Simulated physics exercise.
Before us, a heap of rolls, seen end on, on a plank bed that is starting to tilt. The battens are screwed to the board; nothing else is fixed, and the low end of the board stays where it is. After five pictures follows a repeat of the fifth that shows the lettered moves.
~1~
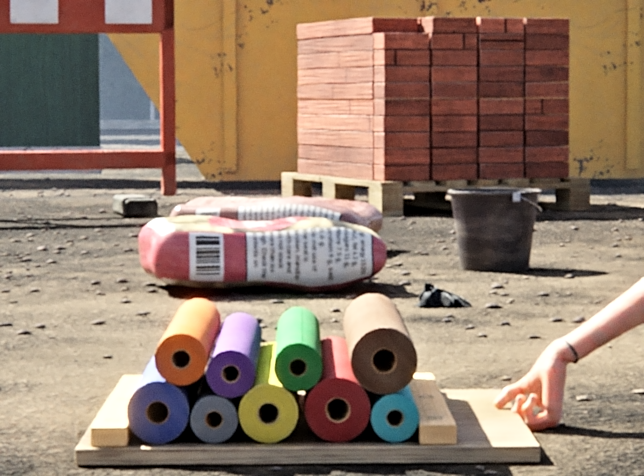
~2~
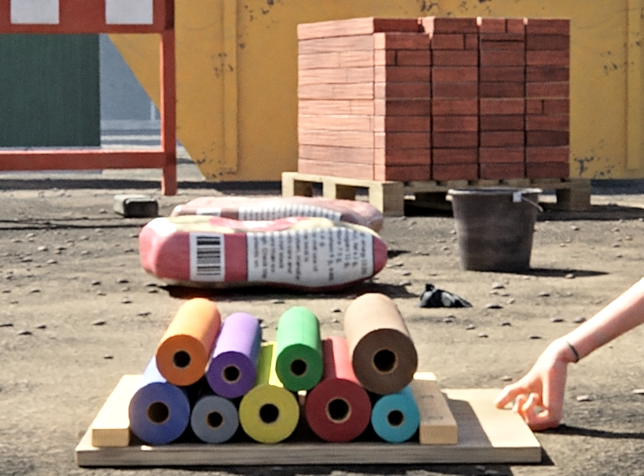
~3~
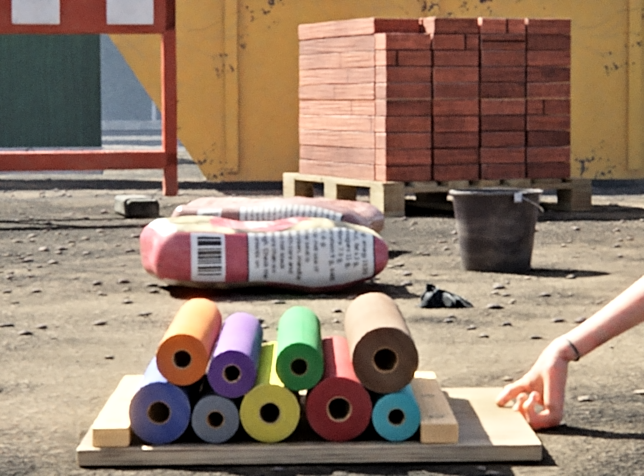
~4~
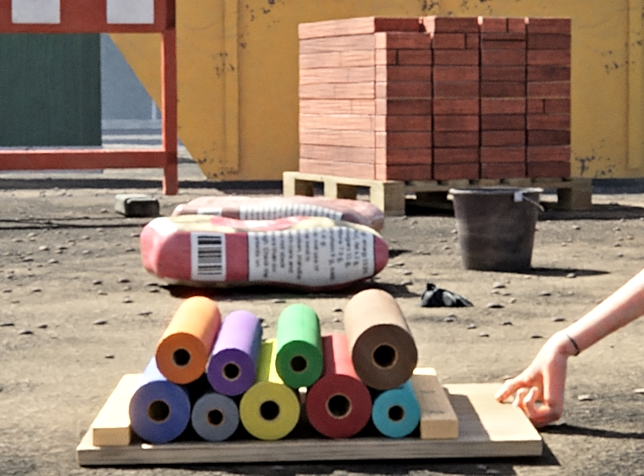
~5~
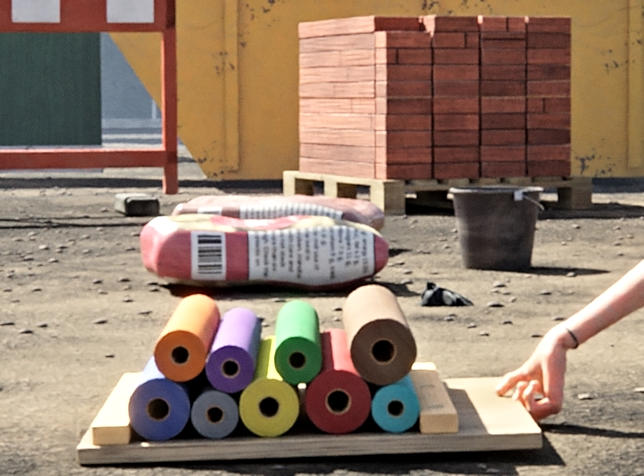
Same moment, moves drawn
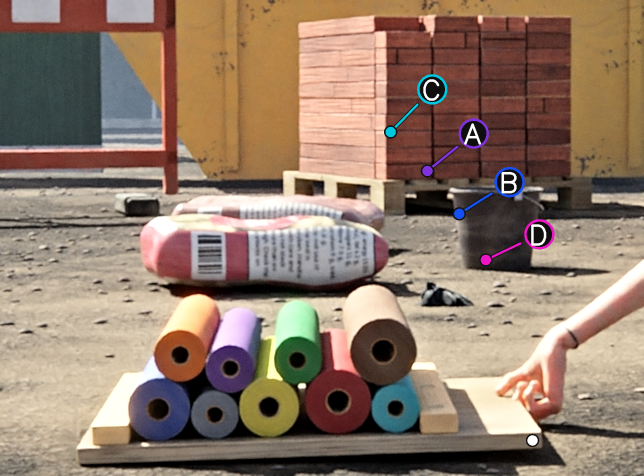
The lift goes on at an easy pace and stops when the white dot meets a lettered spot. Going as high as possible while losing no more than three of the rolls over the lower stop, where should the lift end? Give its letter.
Raise it to A.
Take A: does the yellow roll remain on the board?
Yes, with A.
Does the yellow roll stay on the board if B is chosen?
The yellow roll: Yes.
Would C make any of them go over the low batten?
At C: Yes.
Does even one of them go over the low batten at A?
Yes.
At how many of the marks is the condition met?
The number is three.
On the marked copy, A at (428, 171); B at (460, 214); C at (391, 132); D at (486, 260); the white dot at (533, 440).
Following A. Soon after the start, board at 20°.
Later, board at 38°.
In the end, board at 39°, three over the low batten (purple, orange, green).
As for the rest, B three over the low batten (purple, orange, green); C five over the low batten; D one over the low batten (orange).
